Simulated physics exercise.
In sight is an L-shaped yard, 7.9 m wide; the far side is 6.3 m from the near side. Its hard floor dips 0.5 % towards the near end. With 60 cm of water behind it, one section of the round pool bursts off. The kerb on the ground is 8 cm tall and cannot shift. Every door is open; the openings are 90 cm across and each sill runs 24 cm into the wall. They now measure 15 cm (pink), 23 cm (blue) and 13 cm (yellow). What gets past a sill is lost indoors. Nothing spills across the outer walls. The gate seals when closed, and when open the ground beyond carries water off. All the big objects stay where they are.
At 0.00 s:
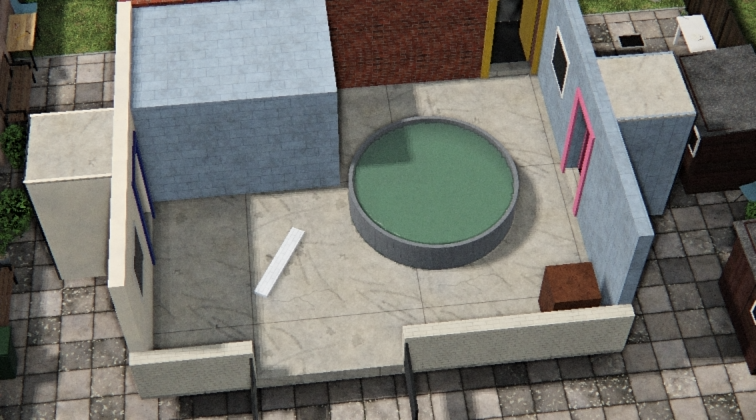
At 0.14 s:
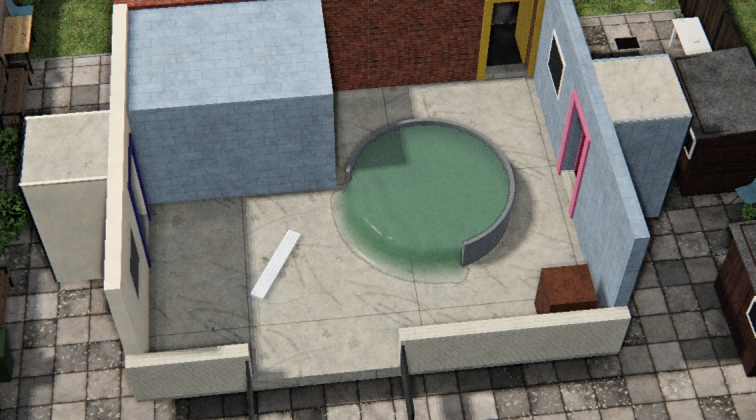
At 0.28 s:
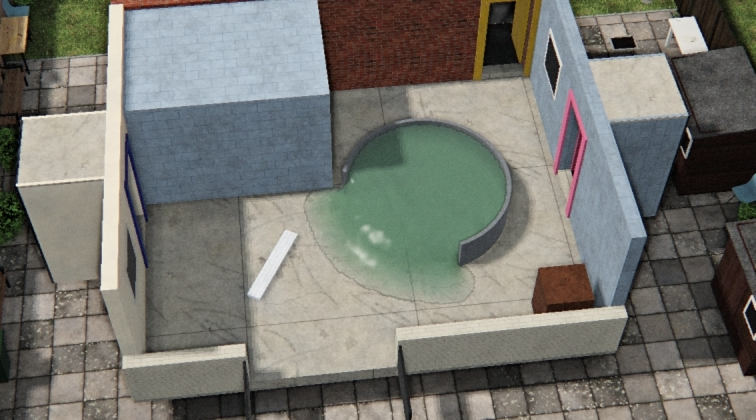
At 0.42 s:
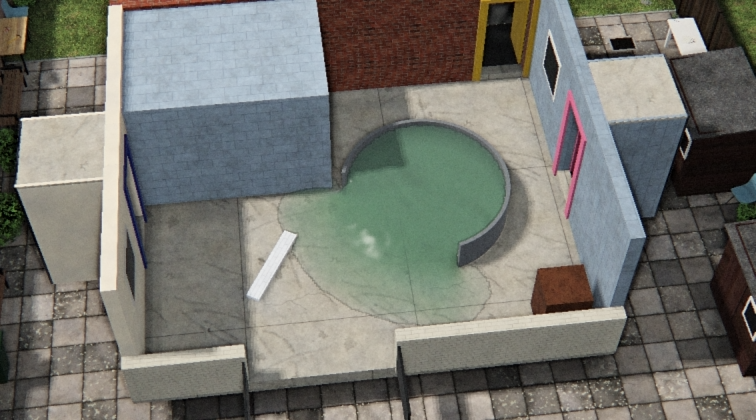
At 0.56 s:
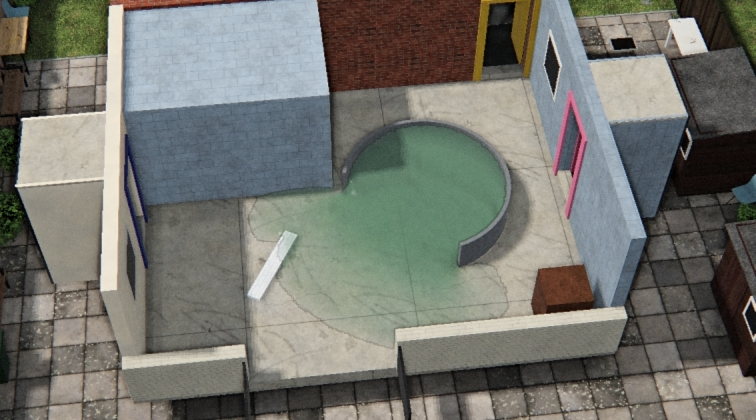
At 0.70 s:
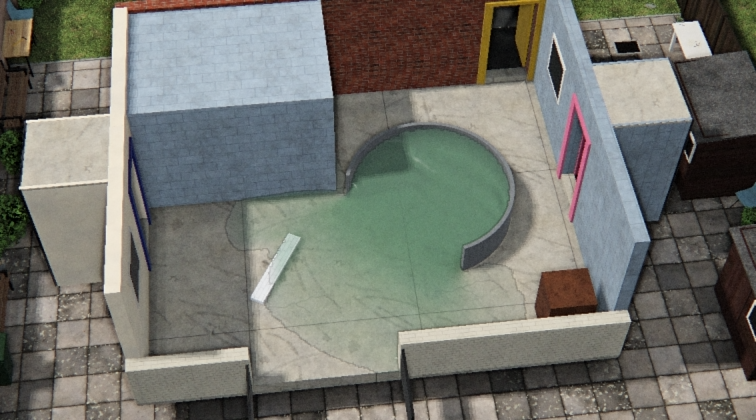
An L-shaped walled yard with a pale stone floor, paved ground around it, is seen from high above. A round grey-rimmed pool of green water stands right of centre, with a pale blue block and blue-framed door at left, a pink-framed door at right, a yellow-framed one behind, a white plank and a brown box. The pool's front wall vanishes, and water pours out, foaming, spreading forward and left around the plank, while the camera shifts slightly.
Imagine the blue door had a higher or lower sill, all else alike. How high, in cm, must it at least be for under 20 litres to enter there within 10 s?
At least 17 cm or so.
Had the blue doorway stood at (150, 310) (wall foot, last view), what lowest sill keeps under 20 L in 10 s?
About 22 cm.
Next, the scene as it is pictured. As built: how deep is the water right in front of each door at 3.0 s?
In cm: Pink 0, blue 17, yellow 0.
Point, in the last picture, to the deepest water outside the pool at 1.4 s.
At about (422, 346).
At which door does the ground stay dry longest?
Last comes the yellow one.
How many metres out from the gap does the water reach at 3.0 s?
About 4.6 m.
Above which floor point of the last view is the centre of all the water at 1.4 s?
At about (399, 236).
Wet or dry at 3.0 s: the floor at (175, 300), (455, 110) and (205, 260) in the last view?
In turn: Wet, not reached, flooded.
After 1.4 s water covers 50 % of the floor, deepest (32 cm) near (422, 346); 12 cm at the blue door, 0 litres in over its 23 cm sill.
After 3.0 s water covers 65 % of the floor, deepest (40 cm) near (171, 381); 17 cm at the blue door, 1 litre in over its 23 cm sill.
After 10.0 s water covers 90 % of the floor, deepest (14 cm) near (516, 346); 6 cm at the blue door, 1 litre in over its 23 cm sill.
At the blue door as built, the water arrived by 1.3 s and peaked near 24 cm at 2.0 s.
With a sill of 15 cm, 33 litres would have come in within the 10 s; with 20.5 cm, 5 litres. So under 20 litres takes about 17 cm.
